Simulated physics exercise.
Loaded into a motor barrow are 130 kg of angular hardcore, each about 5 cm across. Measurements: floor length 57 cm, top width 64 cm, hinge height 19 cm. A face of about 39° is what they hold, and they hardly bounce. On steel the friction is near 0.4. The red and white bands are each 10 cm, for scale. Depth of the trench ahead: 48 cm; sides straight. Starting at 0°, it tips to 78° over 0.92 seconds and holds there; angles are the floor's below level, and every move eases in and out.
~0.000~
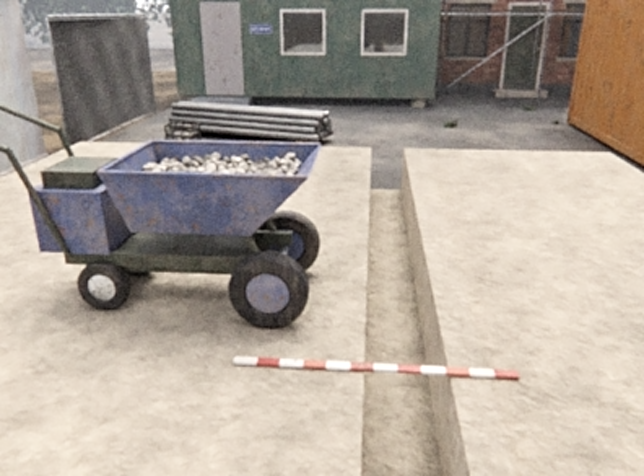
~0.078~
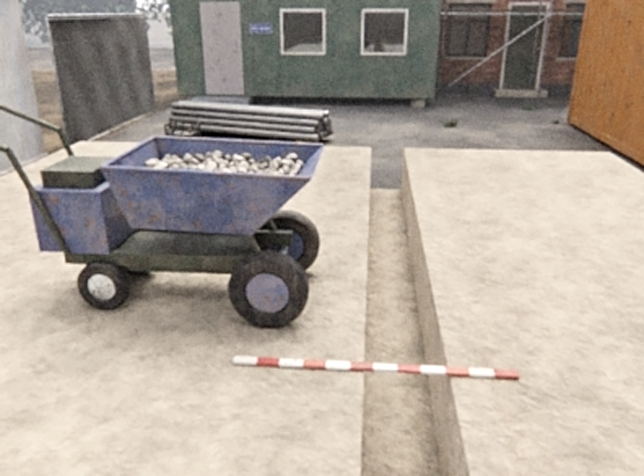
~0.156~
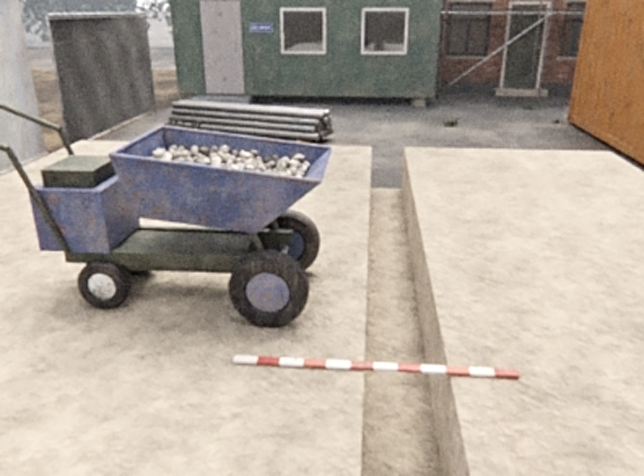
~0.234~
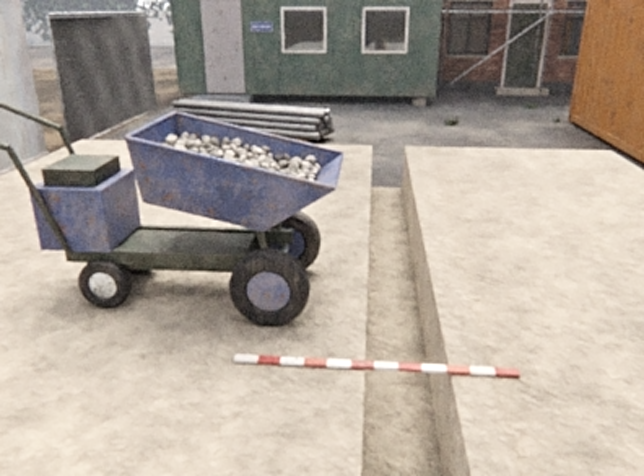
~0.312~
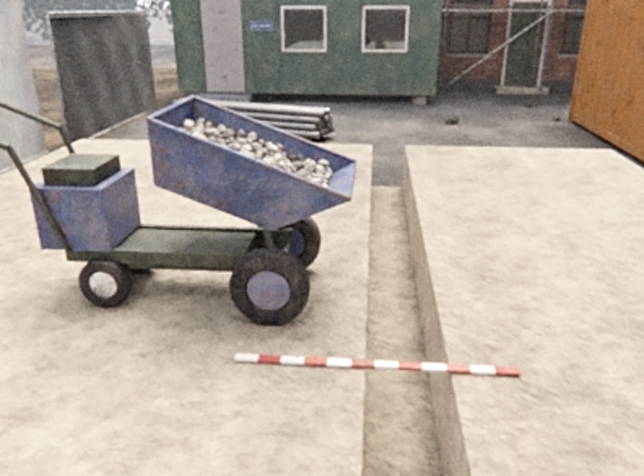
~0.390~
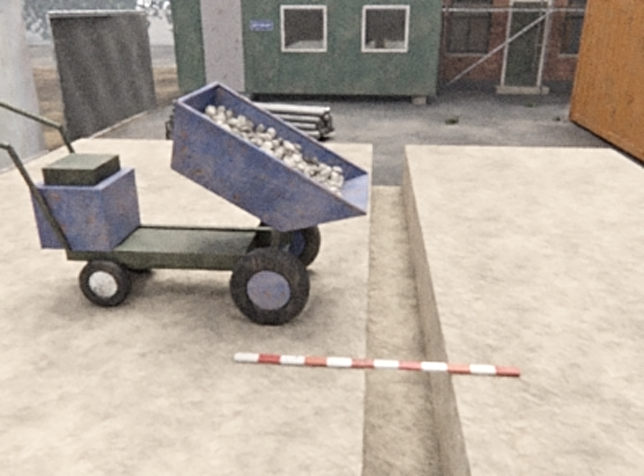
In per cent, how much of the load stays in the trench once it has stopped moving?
I would say about 68 per cent.
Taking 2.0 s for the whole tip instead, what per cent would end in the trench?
It would be near 85 percent.
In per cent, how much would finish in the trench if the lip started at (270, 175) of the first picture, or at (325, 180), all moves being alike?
Near 100 then near 50 percent.
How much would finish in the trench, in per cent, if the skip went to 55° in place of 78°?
Then close to 30 per cent.
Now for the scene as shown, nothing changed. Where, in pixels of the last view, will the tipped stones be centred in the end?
The middle should be near (419, 358).
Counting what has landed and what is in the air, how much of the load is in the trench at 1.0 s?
About 35%.
After 0.7 s the floor is at 66°; 100 % in the skip; the foremost stones are at (390, 252).
After 1.0 s the floor is at 78°; 51 % in the skip, 33 % in the trench, 16 % past the trench; the foremost stones are at (481, 308).
After 1.4 s the floor is at 78°; 7 % in the skip, 61 % in the trench, 32 % past the trench; the foremost stones are at (622, 325).
After 3.3 s the floor is at 78°; 0 % in the skip, 68 % in the trench, 32 % past the trench; the foremost stones are past the picture's edge.
